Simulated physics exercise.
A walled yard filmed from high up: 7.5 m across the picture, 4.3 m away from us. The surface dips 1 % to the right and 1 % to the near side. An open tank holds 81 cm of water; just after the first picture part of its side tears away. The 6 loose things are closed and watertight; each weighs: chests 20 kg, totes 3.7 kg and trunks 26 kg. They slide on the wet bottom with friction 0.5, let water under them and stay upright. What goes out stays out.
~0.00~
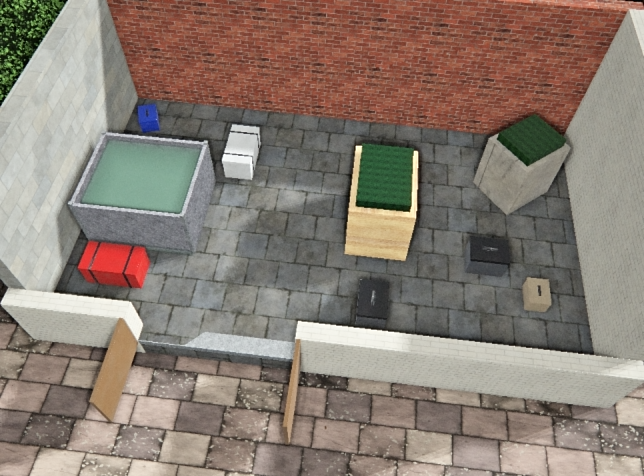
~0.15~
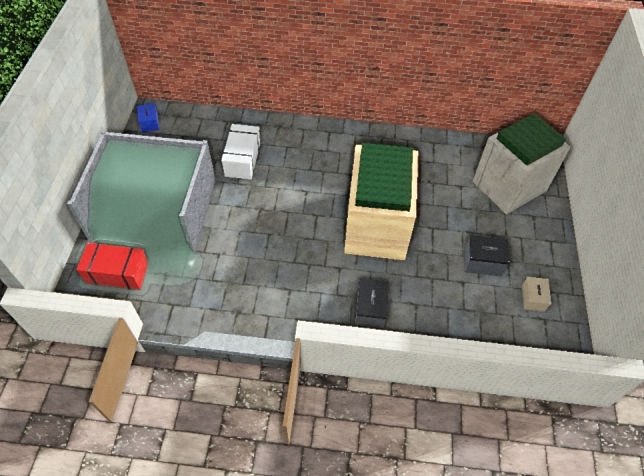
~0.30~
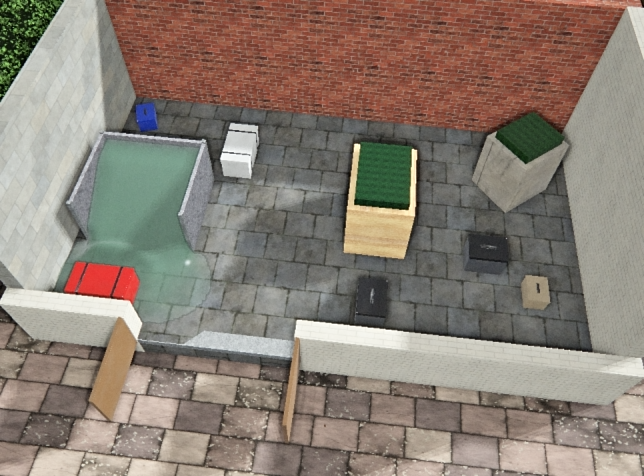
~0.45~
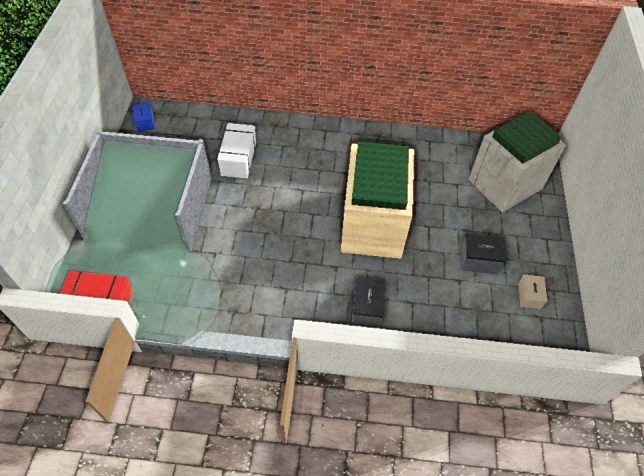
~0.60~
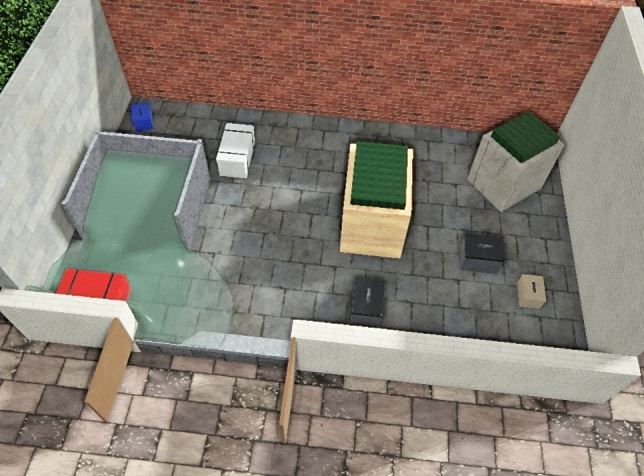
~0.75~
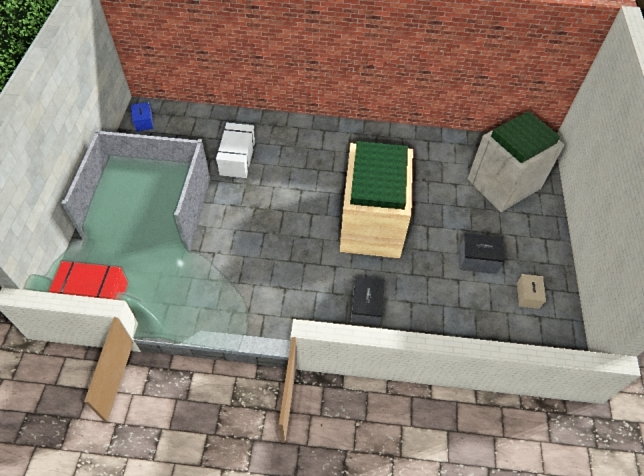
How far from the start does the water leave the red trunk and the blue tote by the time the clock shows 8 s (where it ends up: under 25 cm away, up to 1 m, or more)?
The red trunk travels far, the blue tote gets carried off.
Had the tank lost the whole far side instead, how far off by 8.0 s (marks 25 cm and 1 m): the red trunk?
Then the red trunk barely shifts.
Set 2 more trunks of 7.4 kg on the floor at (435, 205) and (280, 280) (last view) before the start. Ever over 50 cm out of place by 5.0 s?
In turn: Under, more.
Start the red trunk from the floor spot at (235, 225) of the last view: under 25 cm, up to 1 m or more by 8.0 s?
It stays put.
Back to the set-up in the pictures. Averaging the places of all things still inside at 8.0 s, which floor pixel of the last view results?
At about (373, 233).
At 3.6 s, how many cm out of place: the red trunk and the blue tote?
Roughly 250 and 150 cm by then.
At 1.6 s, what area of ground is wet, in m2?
Roughly 6.0 m2.
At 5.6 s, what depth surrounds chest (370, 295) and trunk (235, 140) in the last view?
About 3 and 2 cm.
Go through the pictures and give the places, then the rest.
In the first frame, the red trunk at (111, 257), on the bottom; the blue tote at (147, 113), on the bottom; water covers 1.9 m2; 0 of 6 have shifted.
In the second frame, the red trunk at (110, 259), on the bottom, 4 cm from its start; the blue tote at (147, 113) rests on the ground; water covers 2.7 m2; 0 of 6 have shifted.
In the third frame, the red trunk at (99, 279), on the bottom, 39 cm from its start; the blue tote at (145, 112), on the bottom; water covers 4.0 m2; 1 of 6 have shifted.
In the fourth frame, the red trunk at (93, 289), on the bottom, 53 cm from its start; the blue tote at (142, 112), on the bottom; 4.9 m2 under water; 1 of 6 have shifted.
In the fifth frame, the red trunk at (90, 286) floats, 53 cm from its start; the blue tote at (141, 112), on the bottom; water covers 5.2 m2; 1 of 6 have shifted.
In the sixth frame, the red trunk at (85, 279) floats, 51 cm from its start; the blue tote at (141, 112), on the bottom; 5.3 m2 under water; 1 of 6 have shifted.
After 1.6 s the red trunk is near (112, 266), 0.4 m from its start, afloat; the blue tote is near (141, 112), 0.0 m from its start, aground; 0 of 6 are out; 1 afloat.
After 3.6 s the red trunk is near (275, 327), 2.6 m from its start, aground; the blue tote is near (230, 117), 1.5 m from its start, aground; 0 of 6 are out; 0 afloat.
After 5.6 s the red trunk is near (276, 324), 2.6 m from its start, aground; the blue tote is near (295, 131), 2.6 m from its start, aground; 0 of 6 are out; 1 afloat.
After 8.0 s the red trunk is near (276, 324), 2.6 m from its start, aground; the blue tote is near (295, 131), 2.7 m from its start, aground; 0 of 6 are out; 0 afloat.
